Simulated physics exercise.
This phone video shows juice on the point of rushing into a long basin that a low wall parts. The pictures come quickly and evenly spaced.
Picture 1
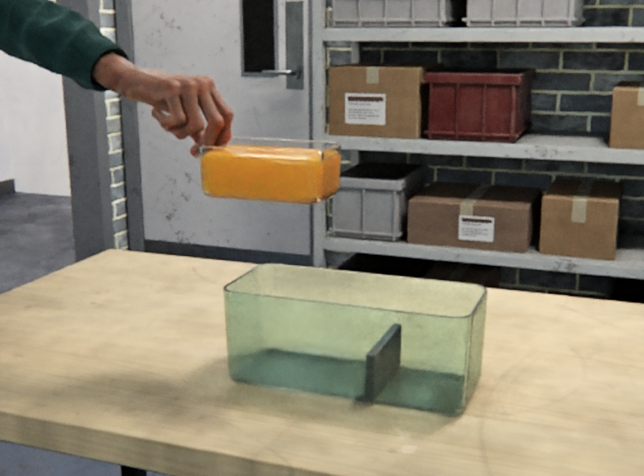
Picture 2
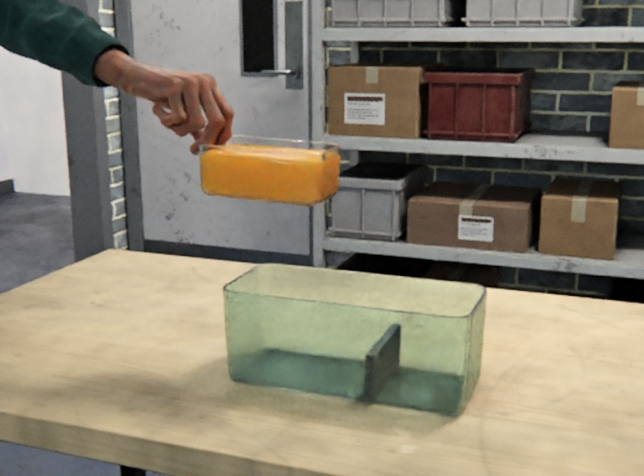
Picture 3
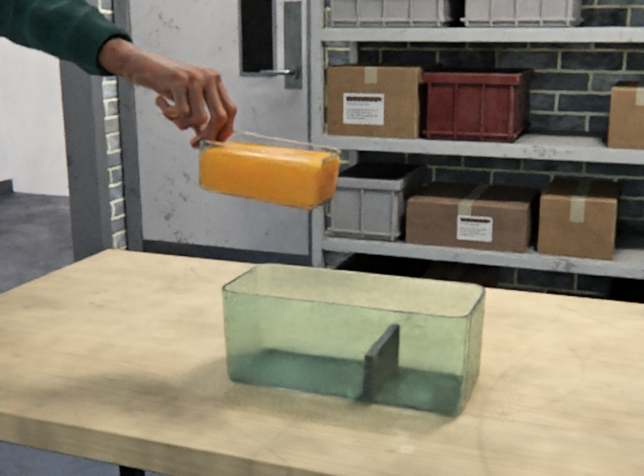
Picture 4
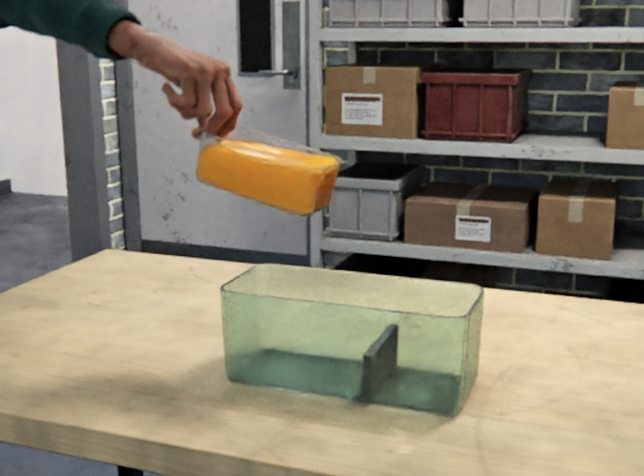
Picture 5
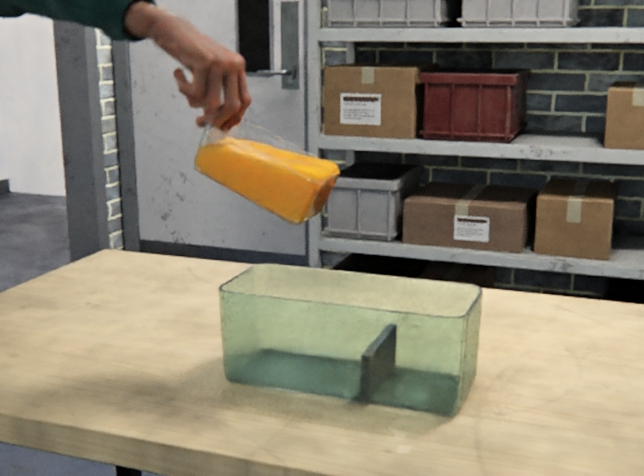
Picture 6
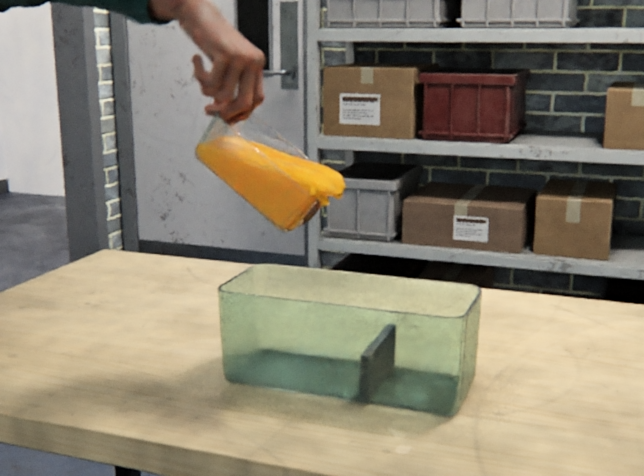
A hand held a clear container of orange juice above a long greenish basin with a low dividing wall, then tilted it steadily down to the right until juice bulged over its lower rim.
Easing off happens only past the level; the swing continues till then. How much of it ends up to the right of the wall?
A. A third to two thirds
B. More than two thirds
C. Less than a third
The answer is C.
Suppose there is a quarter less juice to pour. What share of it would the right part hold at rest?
I'd put it at around 5 %.
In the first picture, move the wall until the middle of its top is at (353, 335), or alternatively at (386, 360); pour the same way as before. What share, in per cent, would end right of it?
First try: Roughly 65 per cent; second try: 30 per cent.
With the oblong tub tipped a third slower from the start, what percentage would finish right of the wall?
About 40 per cent.
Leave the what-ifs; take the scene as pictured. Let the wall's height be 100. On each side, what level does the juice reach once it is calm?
Close to 40 for the left and 20 for the right.
A moment on, the oblong tub is tipped right over and 9 per cent is still to pour, 41 is left of the wall and 14 right of it.
Next, the oblong tub is tipped right over and 1 per cent is still to pour, 70 is left of the wall and 16 right of it.
Then the oblong tub is tipped right over and 0 per cent is still to pour, 71 is left of the wall and 16 right of it.
Later the oblong tub is tipped right over and 0 per cent is still to pour, 72 is left of the wall and 17 right of it.
Finally, 72 per cent lies left of the wall, 17 right of it and 11 outside.
